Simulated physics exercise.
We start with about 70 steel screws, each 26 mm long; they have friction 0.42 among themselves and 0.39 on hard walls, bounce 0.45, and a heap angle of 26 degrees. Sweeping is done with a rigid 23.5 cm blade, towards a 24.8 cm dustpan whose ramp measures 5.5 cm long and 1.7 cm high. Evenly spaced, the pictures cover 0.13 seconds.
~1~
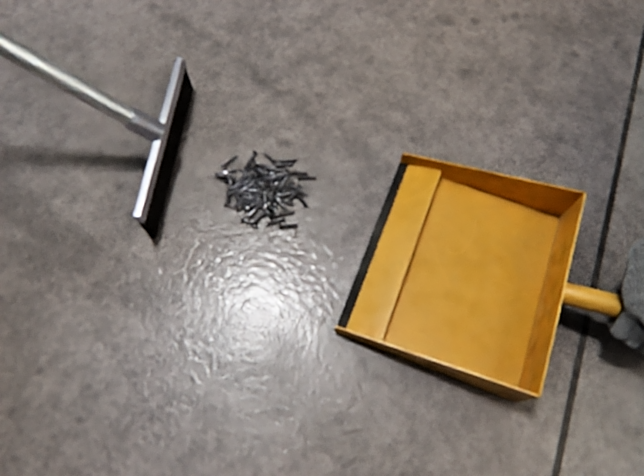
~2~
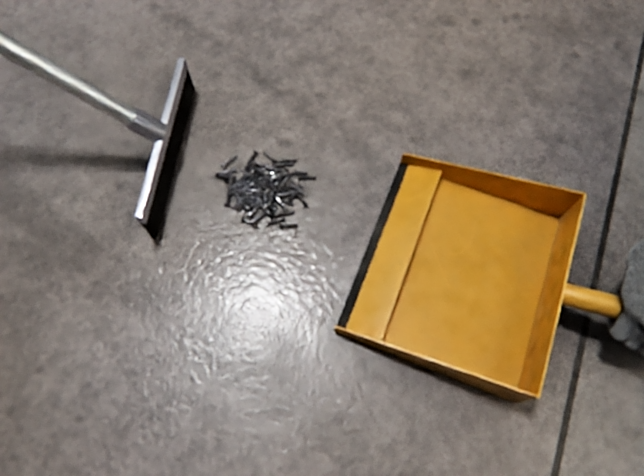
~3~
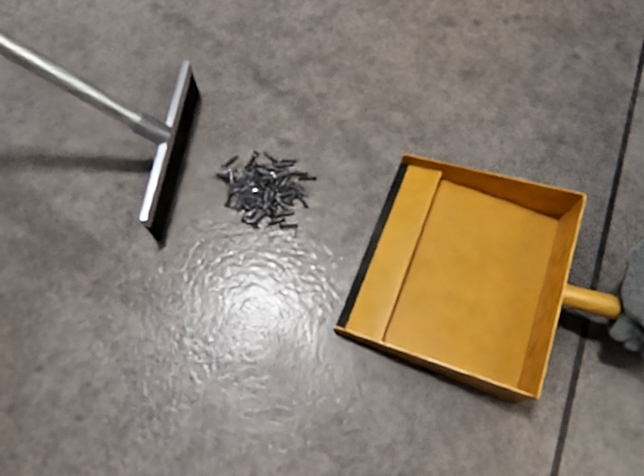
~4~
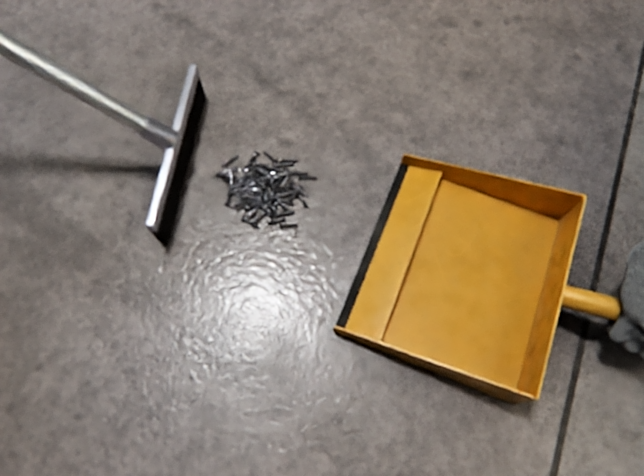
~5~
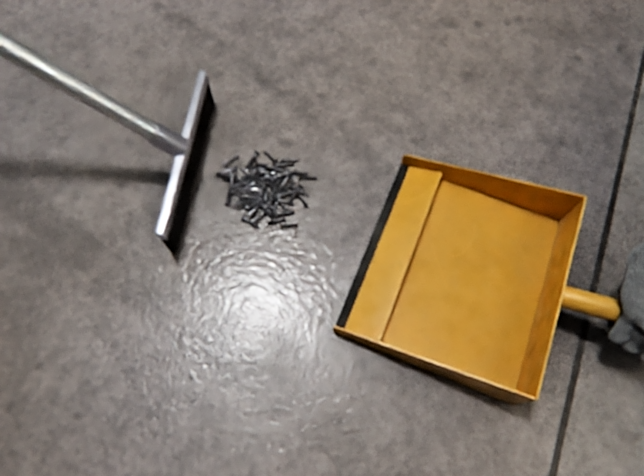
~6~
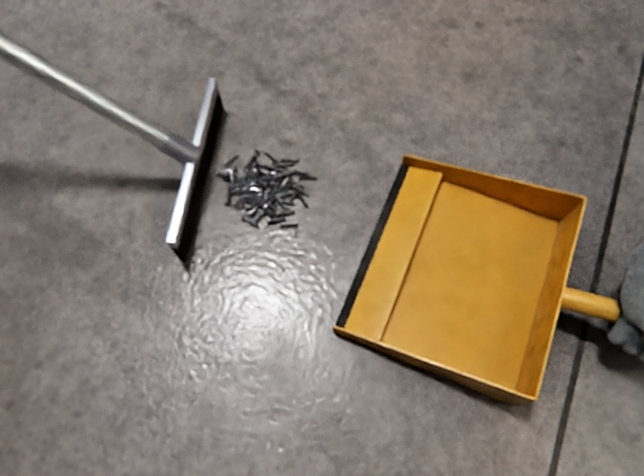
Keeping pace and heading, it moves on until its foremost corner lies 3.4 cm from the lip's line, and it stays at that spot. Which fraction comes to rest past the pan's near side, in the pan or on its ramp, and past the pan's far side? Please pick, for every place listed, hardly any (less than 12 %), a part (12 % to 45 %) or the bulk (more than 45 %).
Past the pan's near side: Hardly any, in the pan or on its ramp: Hardly any, past the pan's far side: Hardly any.
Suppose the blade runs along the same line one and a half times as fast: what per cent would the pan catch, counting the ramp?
Then near 15 in a hundred.
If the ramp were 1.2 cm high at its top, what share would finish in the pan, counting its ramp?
That would give something like 5 per cent.
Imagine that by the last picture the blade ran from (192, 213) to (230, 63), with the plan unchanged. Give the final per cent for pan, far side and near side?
Per cent by place - pan 15, far side 15, near side 0.
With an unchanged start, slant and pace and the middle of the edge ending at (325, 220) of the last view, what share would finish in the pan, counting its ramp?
Close to 10 in a hundred.
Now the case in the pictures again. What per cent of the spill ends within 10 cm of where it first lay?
I'd say about 20 per cent.
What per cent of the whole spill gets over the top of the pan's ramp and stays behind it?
It comes to some 0 per cent.
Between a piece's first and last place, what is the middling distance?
I'd say close to 12 cm.
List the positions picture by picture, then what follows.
In the first picture, blade from (140, 218) to (181, 66), moved 0.0 cm, 0 of the pieces shifted so far; middle of the pieces at (263, 187); pan at (468, 277).
In the second picture, blade from (142, 219) to (184, 66), moved 0.2 cm, 0 of the pieces shifted so far; middle of the pieces at (263, 186).
In the third picture, blade from (146, 222) to (188, 69), moved 1.0 cm, 0 of the pieces shifted so far; middle of the pieces at (264, 186).
In the fourth picture, blade from (153, 227) to (195, 73), moved 2.1 cm, 0 of the pieces shifted so far; middle of the pieces at (264, 186).
In the fifth picture, blade from (163, 235) to (204, 79), moved 3.8 cm, 0 of the pieces shifted so far; middle of the pieces at (264, 186).
In the sixth picture, blade from (173, 243) to (214, 86), moved 5.5 cm, 0 of the pieces shifted so far; middle of the pieces at (264, 186); pan at (467, 280).
Then, 0.15 s after the last picture, middle of the blade 15 cm from the lip; 0 % over the lip, far side 0 %, near side 0 %.
Then, 0.25 s after the last picture, middle of the blade 8 cm from the lip; 0 % over the lip, far side 0 %, near side 0 %.
Then, 0.48 s after the last picture, middle of the blade 6 cm from the lip; 5 % over the lip, far side 0 %, near side 0 %.
In the end, near side 0 %, pan 0 %, far side 0 %, in front of the lip or behind the blade 100 %.
